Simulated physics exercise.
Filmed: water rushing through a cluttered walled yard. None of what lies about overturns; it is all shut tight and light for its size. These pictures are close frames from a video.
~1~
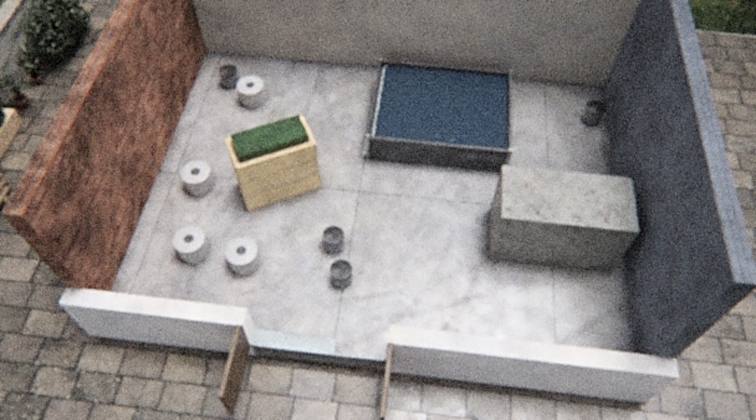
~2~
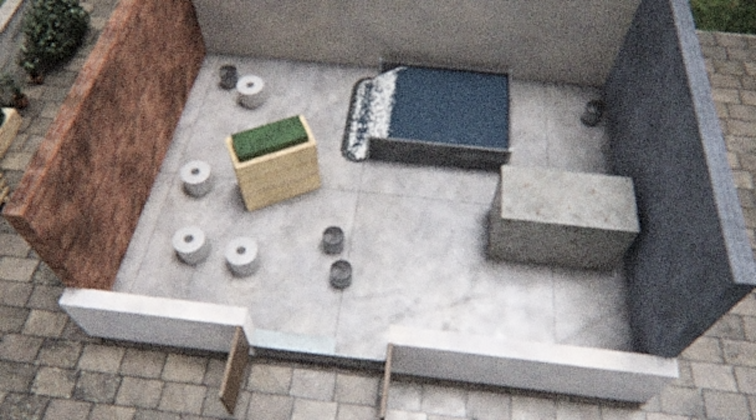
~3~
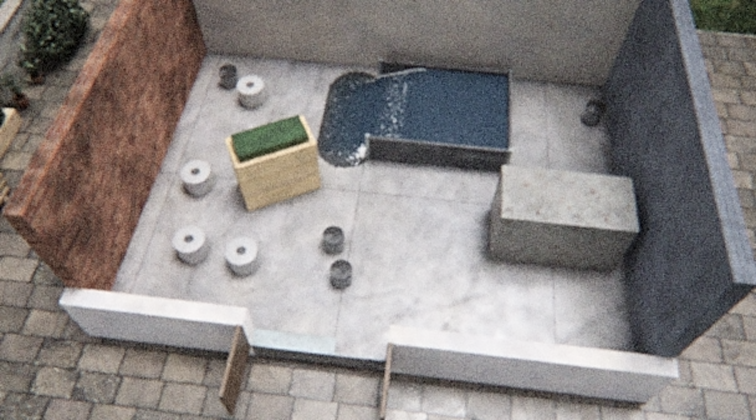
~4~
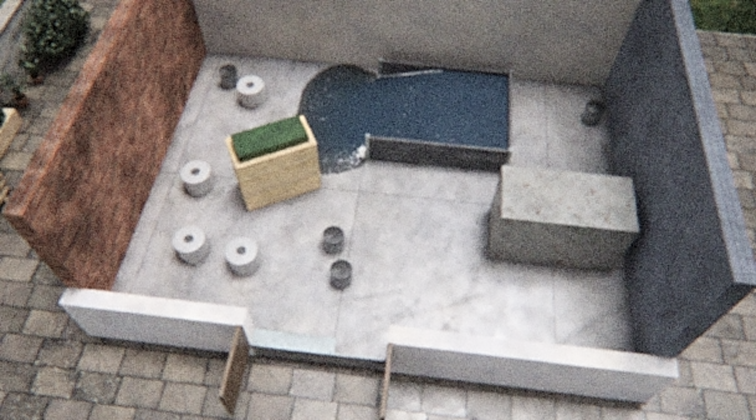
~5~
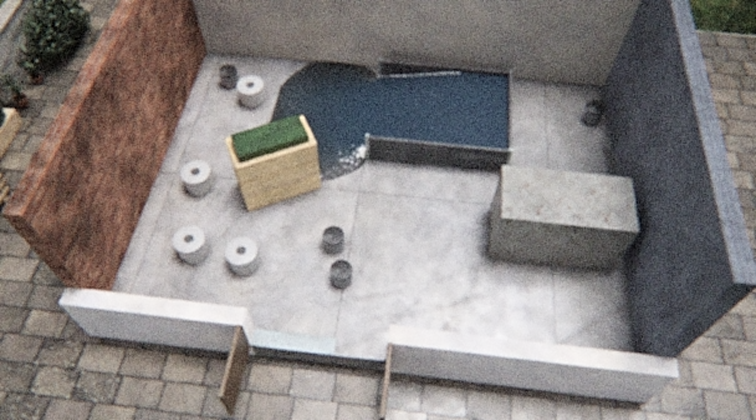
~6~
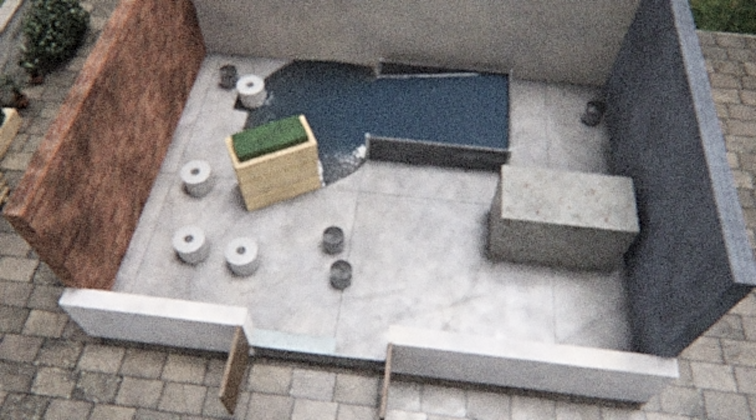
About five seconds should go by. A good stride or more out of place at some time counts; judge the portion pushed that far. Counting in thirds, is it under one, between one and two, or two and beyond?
In thirds: Between one and two.
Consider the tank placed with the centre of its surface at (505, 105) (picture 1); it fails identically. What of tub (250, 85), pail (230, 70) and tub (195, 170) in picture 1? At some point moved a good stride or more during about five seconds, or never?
Well, in order they come out as moved that far, moved that far and moved that far.
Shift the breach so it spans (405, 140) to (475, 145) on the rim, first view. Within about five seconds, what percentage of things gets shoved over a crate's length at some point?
That should be close to 20 percent.
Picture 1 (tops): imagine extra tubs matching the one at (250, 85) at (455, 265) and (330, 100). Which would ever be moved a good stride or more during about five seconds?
Sequence: Scarcely shifts; knocked aside.
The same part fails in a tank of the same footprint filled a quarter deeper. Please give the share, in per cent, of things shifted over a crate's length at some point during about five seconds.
I'd put it near 60 out of a hundred.
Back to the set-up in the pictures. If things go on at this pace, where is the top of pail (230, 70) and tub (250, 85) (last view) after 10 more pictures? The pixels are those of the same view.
Near pixel (209, 54) and pixel (201, 81).
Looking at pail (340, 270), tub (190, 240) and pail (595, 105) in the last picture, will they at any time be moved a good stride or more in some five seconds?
Here's how it goes one after another: Remained close, traveled a good way and remained close.
A moment on, 0 of 8 are well off their spots; 0 afloat.
Next, 1 of 8 are well off their spots; 2 afloat.
Later, 2 of 8 are well off their spots; 3 afloat.
In the end, 5 of 8 are well off their spots, and 5 have been at some point; 5 afloat.
